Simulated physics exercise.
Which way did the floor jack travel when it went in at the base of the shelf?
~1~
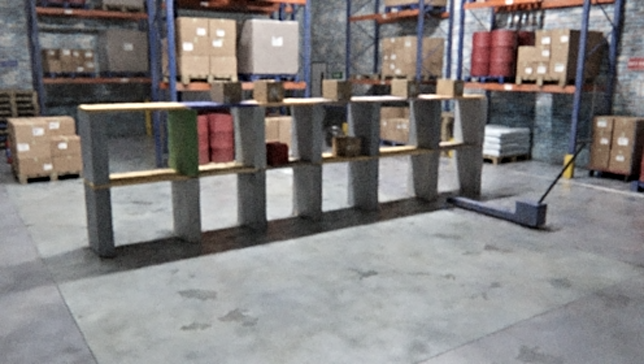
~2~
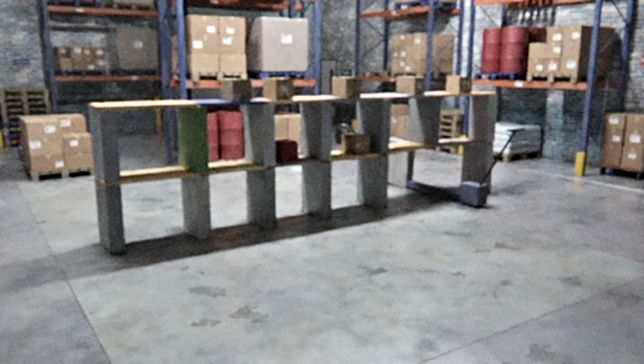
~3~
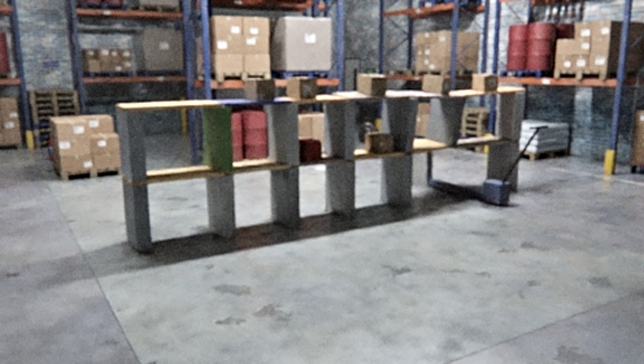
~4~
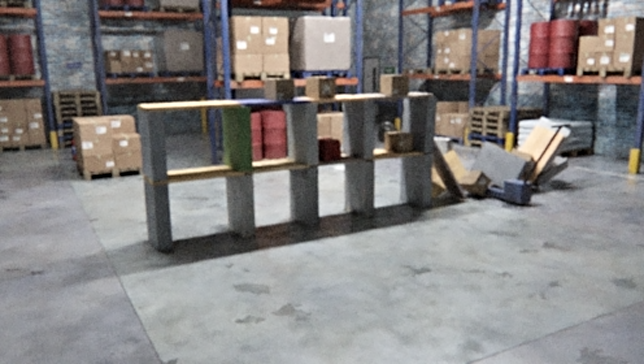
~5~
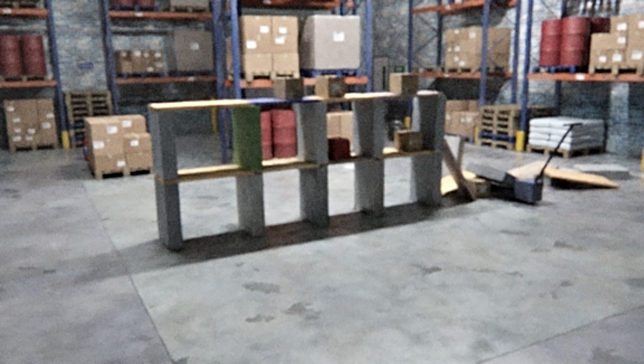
The floor jack moved to the left, in against the right end of the shelf.
